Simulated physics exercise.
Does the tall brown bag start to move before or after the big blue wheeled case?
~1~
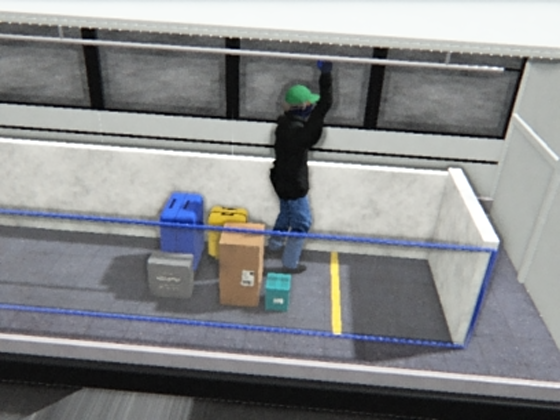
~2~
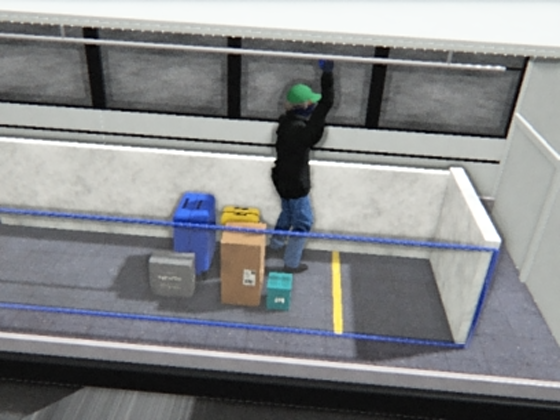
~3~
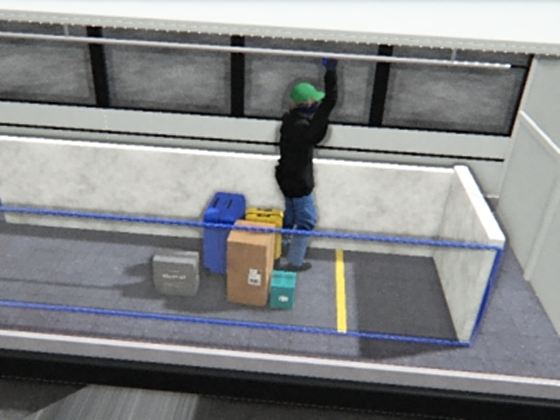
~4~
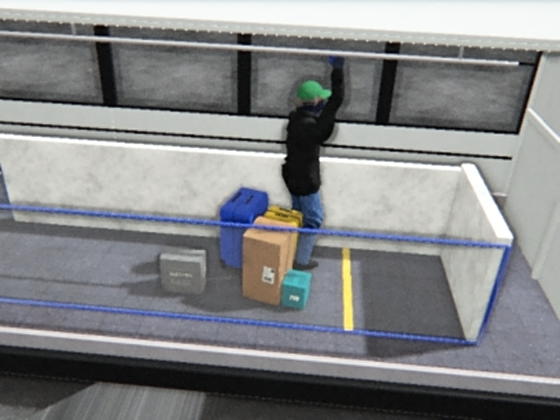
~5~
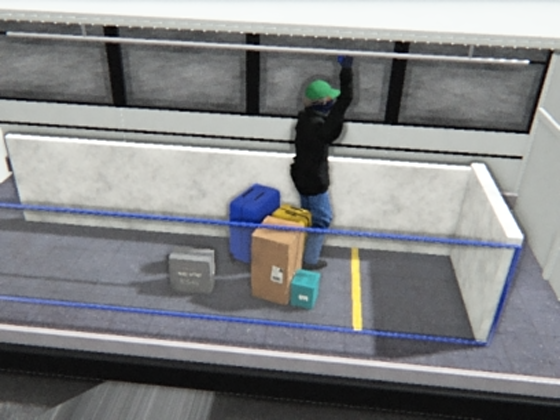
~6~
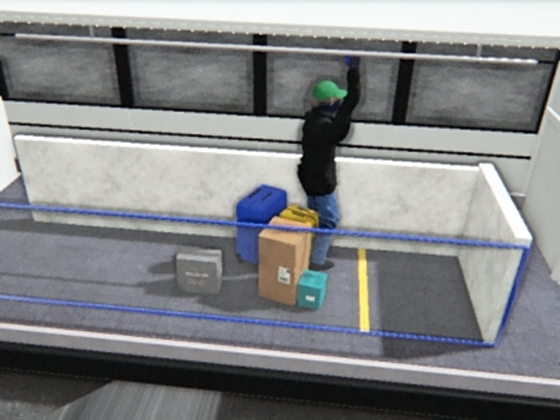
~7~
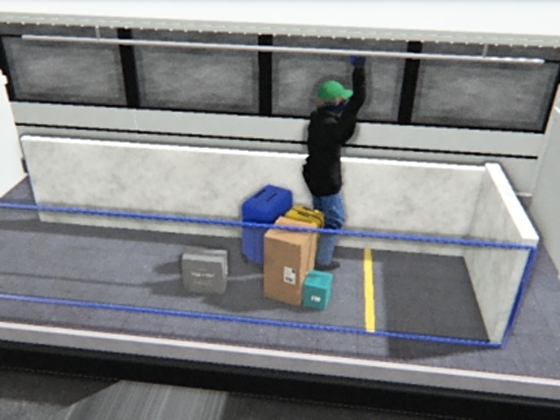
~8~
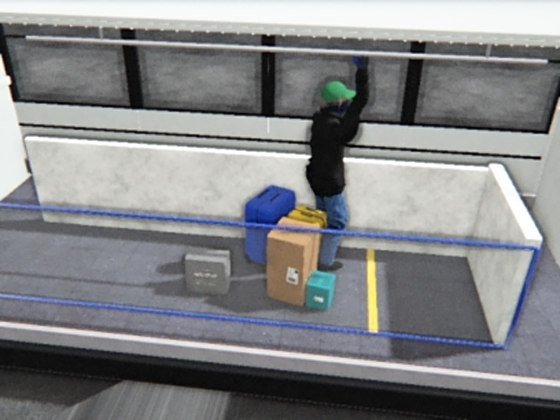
The tall brown bag starts to move after the big blue wheeled case, which is already sliding right while the bag still stands in place.
A blue wheeled case slides right across the grey floor of a tram bay, seen from above and to one side, with a smaller yellow case moving beside it. A traveller in a green cap, black top and jeans stands behind the luggage, one arm raised to an overhead rail. A tall brown bag and a teal tub stand in front, left of a yellow line, and a grey carton sits farther left. The cases close up behind the brown bag, which then shifts slightly right. Everything settles upright, short of the line, as the view pans slightly left.
